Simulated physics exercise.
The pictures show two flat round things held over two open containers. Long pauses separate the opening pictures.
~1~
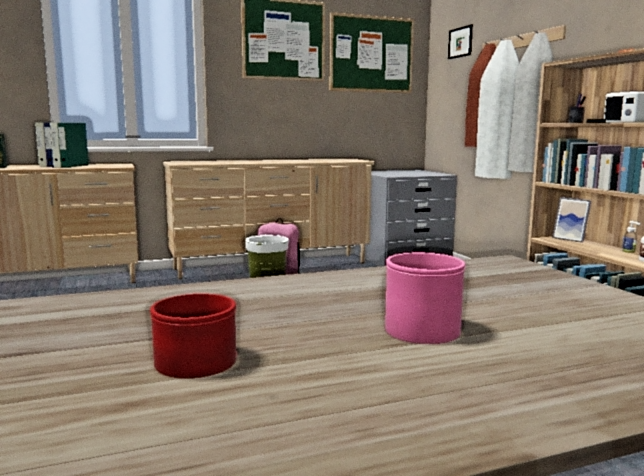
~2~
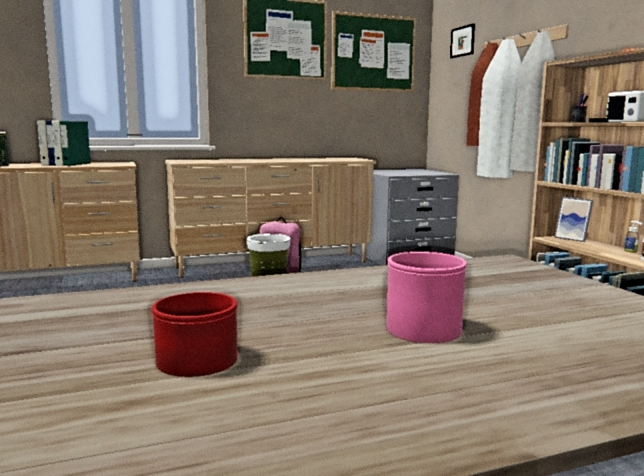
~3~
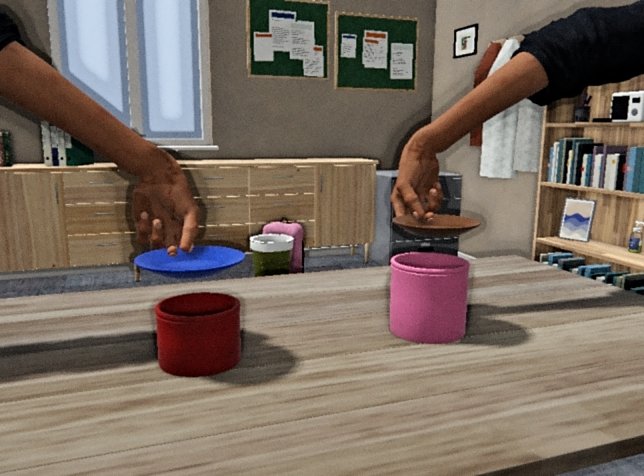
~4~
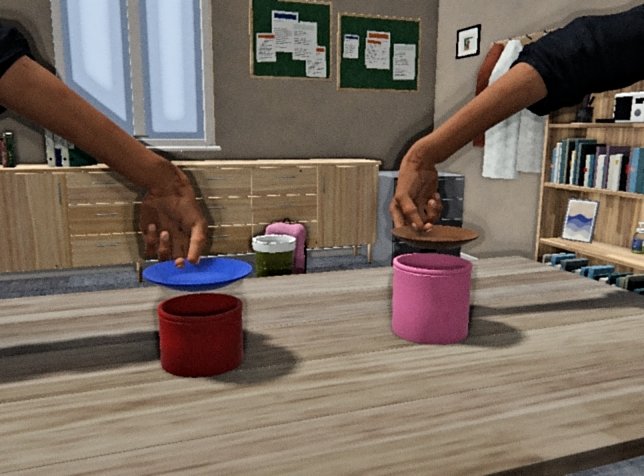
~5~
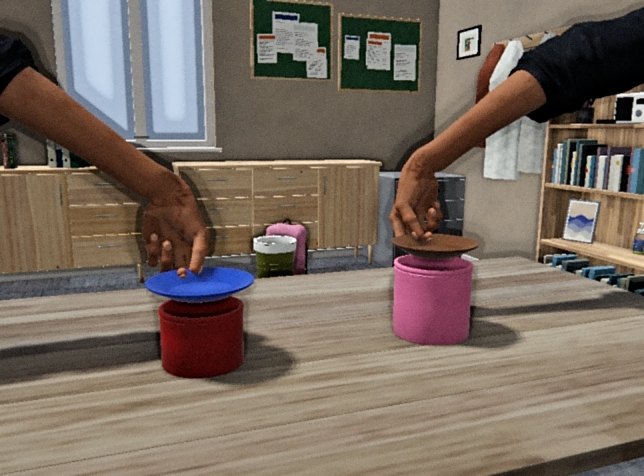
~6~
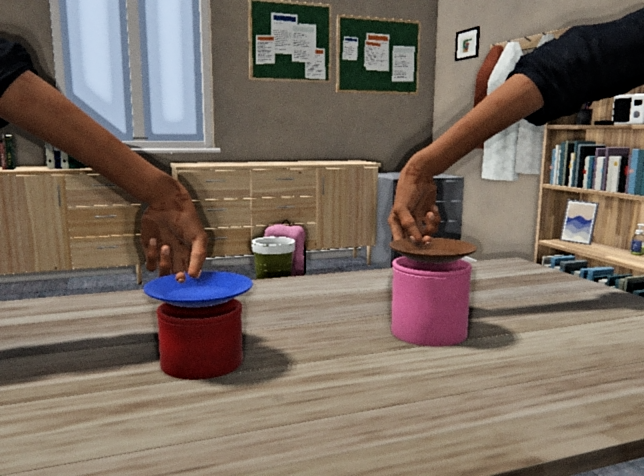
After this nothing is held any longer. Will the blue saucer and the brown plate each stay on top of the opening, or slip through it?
The blue saucer stays on top; the brown plate stays on top.
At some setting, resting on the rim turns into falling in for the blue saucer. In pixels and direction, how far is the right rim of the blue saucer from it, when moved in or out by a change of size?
Left, by roughly 16 pixels.
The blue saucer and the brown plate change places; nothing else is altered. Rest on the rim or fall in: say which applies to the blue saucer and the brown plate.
Once moved, the blue saucer does not fall in; as for the brown plate, it does not fall in.
Then, 0.10 s later than the last frame, blue saucer moving near (200, 300); brown plate sitting on the rim near (432, 257).
Then, 0.28 s later than the last frame, blue saucer sitting on the rim near (200, 299); brown plate sitting on the rim near (432, 257).
When it is over, the blue saucer rests on the rim, near (200, 299); the brown plate rests on the rim, near (432, 257).
